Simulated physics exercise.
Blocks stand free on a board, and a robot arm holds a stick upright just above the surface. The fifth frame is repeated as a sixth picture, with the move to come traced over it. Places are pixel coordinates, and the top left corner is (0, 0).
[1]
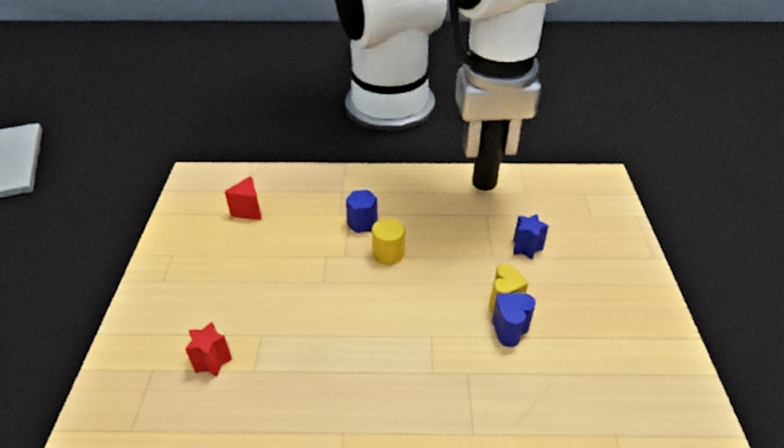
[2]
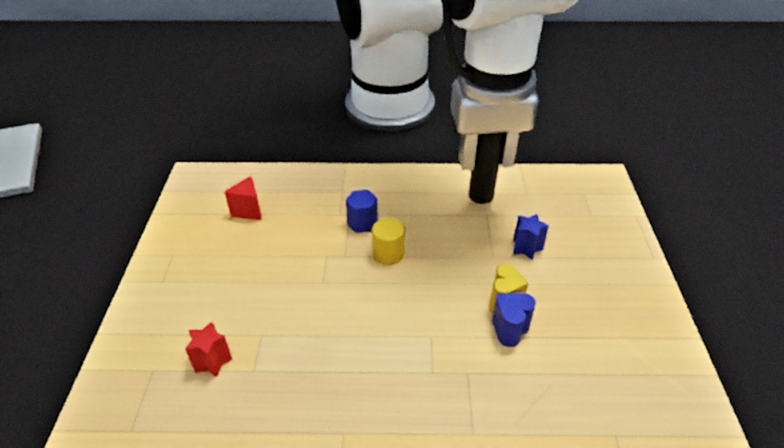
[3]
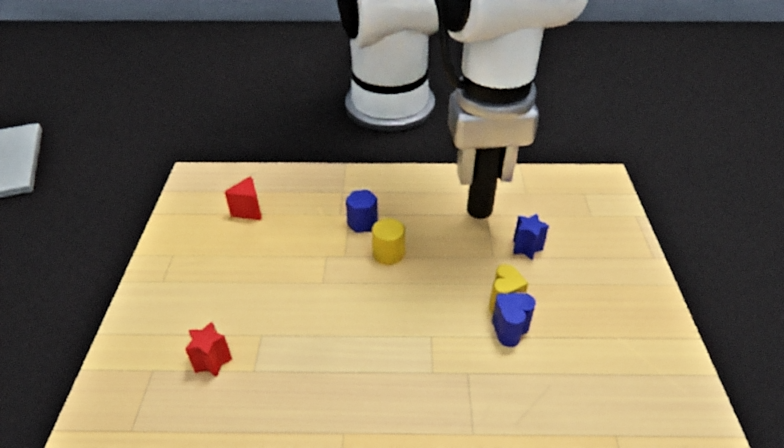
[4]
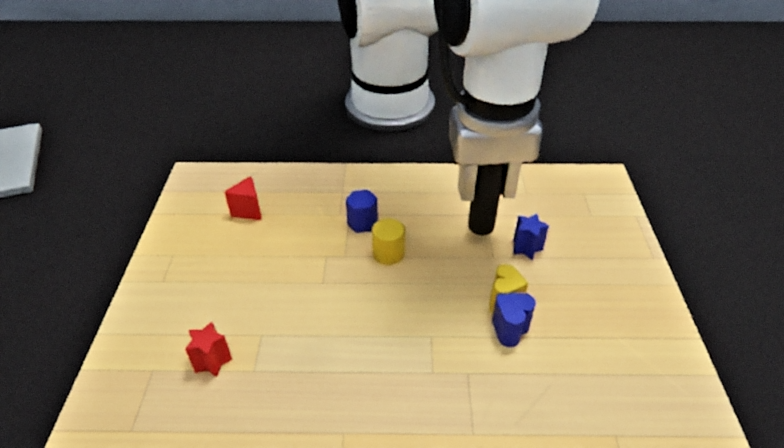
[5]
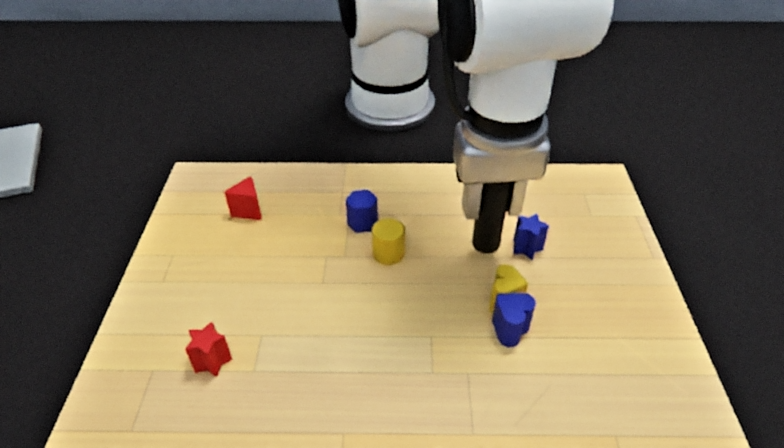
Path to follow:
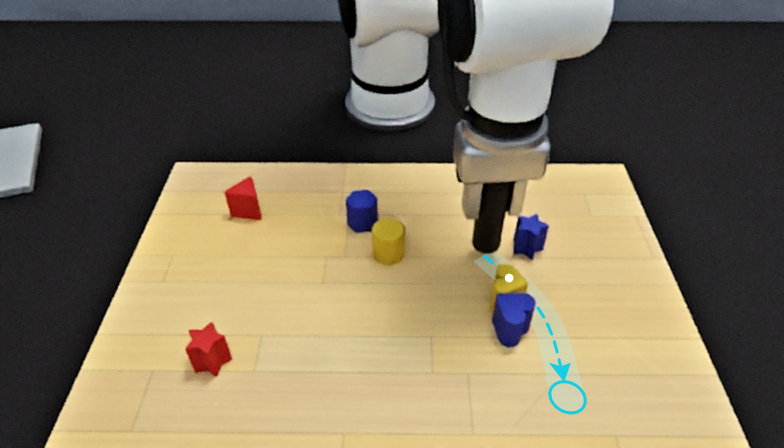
A white robot arm holding a dark stick upright moves it a short way down the view, from the far edge of a pale wooden board toward the viewer, ending between the blocks. The fixed camera looks down from the front at the board on a black surface. Red, blue and yellow blocks stay still, with a blue star and two hearts right, a hexagonal block and cylinder near centre, and red ones left.
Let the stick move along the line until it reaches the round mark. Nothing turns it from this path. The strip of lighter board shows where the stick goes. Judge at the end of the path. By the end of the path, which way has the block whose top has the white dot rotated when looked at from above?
It spins with the clock.
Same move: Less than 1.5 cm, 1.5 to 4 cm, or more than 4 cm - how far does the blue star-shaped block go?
Below 1.5 cm.
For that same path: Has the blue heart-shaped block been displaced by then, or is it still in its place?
That block moves.
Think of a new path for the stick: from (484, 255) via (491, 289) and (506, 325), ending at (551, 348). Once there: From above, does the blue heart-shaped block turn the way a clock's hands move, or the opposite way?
It turns clockwise.
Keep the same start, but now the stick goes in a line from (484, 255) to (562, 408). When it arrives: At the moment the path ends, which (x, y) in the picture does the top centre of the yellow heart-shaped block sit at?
It is at (547, 405).
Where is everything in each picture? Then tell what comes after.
Tip of the stick at (484, 183), middles of tops, yellow heart-shaped block at (509, 278), blue heart-shaped block at (516, 306), blue star-shaped block at (532, 223), in the first frame.
Stick at (481, 196), nothing pushed, in the second frame.
Stick at (480, 210), nothing pushed, in the third frame.
Stick at (481, 226), nothing pushed, in the fourth frame.
Stick at (486, 244), yellow heart-shaped block at (509, 278), blue heart-shaped block at (516, 306), blue star-shaped block at (532, 223), in the fifth frame.
The line goes from (484, 255) over (524, 291) and (553, 338) to (568, 397); the dot is on the yellow heart-shaped block.
The first path, step by step. One third of the way, stick at (527, 280); yellow heart-shaped block at (512, 288), turned 30° clockwise; blue heart-shaped block at (514, 315).
Two thirds of the way, stick at (557, 328); yellow heart-shaped block at (520, 306), turned 110° clockwise; blue heart-shaped block at (499, 334), turned 20° anticlockwise.
At the end, stick at (572, 386); yellow heart-shaped block at (520, 306), turned 110° clockwise; blue heart-shaped block at (499, 334), turned 20° anticlockwise; blue star-shaped block unmoved.
